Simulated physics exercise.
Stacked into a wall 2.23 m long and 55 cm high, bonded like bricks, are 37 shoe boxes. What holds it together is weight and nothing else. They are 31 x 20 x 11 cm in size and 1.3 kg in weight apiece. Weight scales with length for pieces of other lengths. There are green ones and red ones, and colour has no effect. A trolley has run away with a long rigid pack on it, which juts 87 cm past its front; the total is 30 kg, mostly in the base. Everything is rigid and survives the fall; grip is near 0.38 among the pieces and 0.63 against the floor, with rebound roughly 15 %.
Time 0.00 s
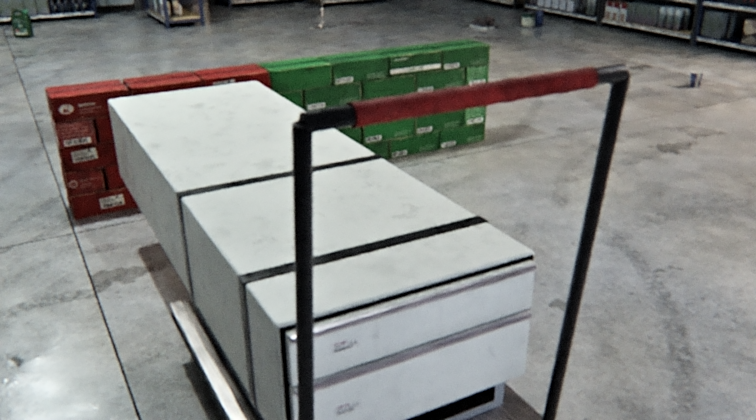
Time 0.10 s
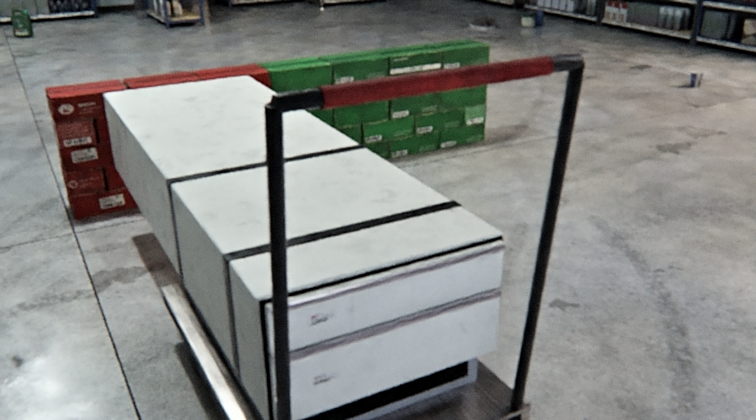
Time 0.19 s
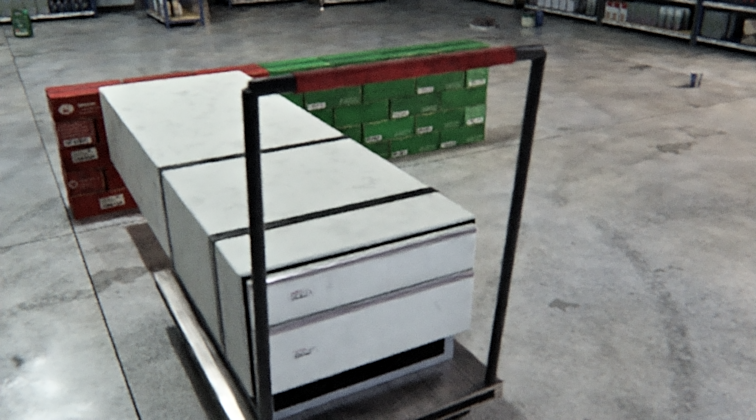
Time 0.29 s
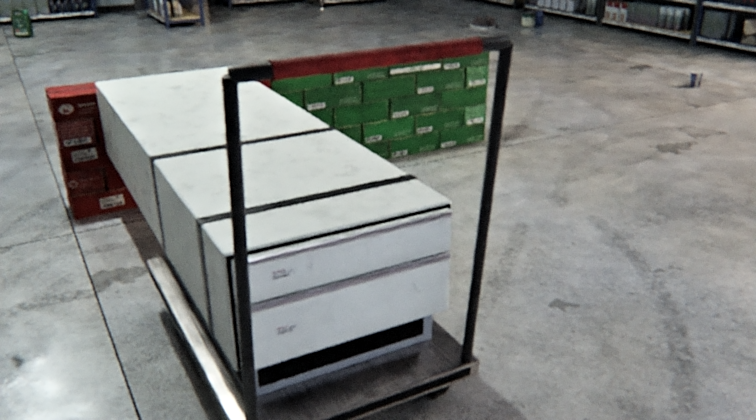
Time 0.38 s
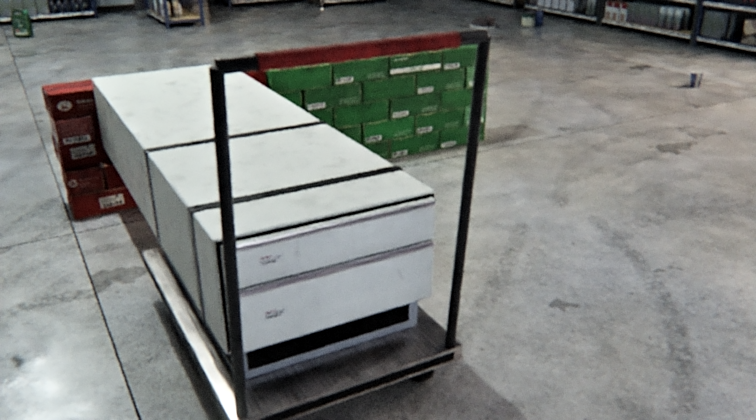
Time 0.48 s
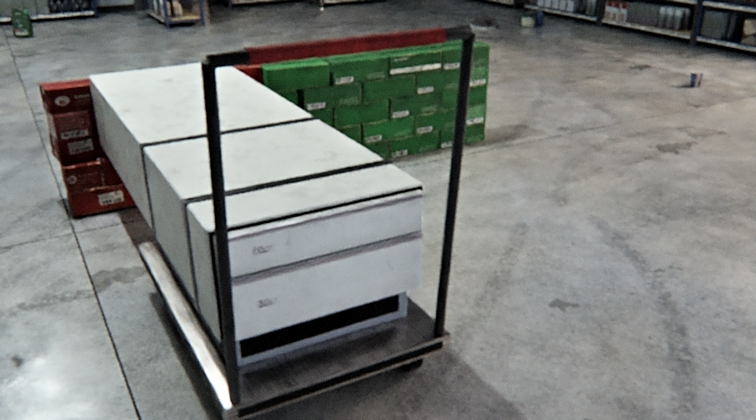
A flatbed cart with a black-framed, red-gripped handle, carrying long white boxes crossed by dark bands, stands on a grey concrete floor, seen from above by a still camera. Behind it runs a low wall of stacked boxes, red at left and green at right, with store shelves beyond. The cart slides steadily away and slightly left until its load presses into the red boxes, shifting some of them.
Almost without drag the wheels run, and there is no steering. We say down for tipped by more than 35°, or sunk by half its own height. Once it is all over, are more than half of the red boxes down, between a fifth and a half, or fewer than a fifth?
Of the red boxes, more than half end down.
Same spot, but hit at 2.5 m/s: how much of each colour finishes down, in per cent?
Share down, in per cent: Red 60, green 0.
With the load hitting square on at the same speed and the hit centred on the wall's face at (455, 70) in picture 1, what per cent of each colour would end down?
Down at the end: Red 0 percent, green 40 percent.
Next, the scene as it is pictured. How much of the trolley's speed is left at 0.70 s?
About 0.4 m/s.
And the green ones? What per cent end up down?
Green: 10%.
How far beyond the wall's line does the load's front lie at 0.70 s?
It has gone roughly 20 centimetres beyond.
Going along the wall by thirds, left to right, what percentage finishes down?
Left third 80 percent, middle third 30 percent, right third 0 percent.
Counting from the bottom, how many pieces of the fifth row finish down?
4.
After 0.70 s, load 20 cm past the wall's line, still rolling; 1 of the 15 red boxes down (1 of 37 in all colours); top red box leaning 28°, 7 cm lower.
After 0.98 s, load 31 cm past the wall's line, still rolling; 12 of the 15 red boxes down (14 of 37 in all colours); top red box on its side.
At rest (1.8 s), load 53 cm past the wall's line, still rolling; 11 of the 15 red boxes down (13 of 37 in all colours); top red box upside down; top green box unmoved. That is 73 per cent. As the last picture would show them, middles, top red box near (164, 128), top green box near (353, 67).
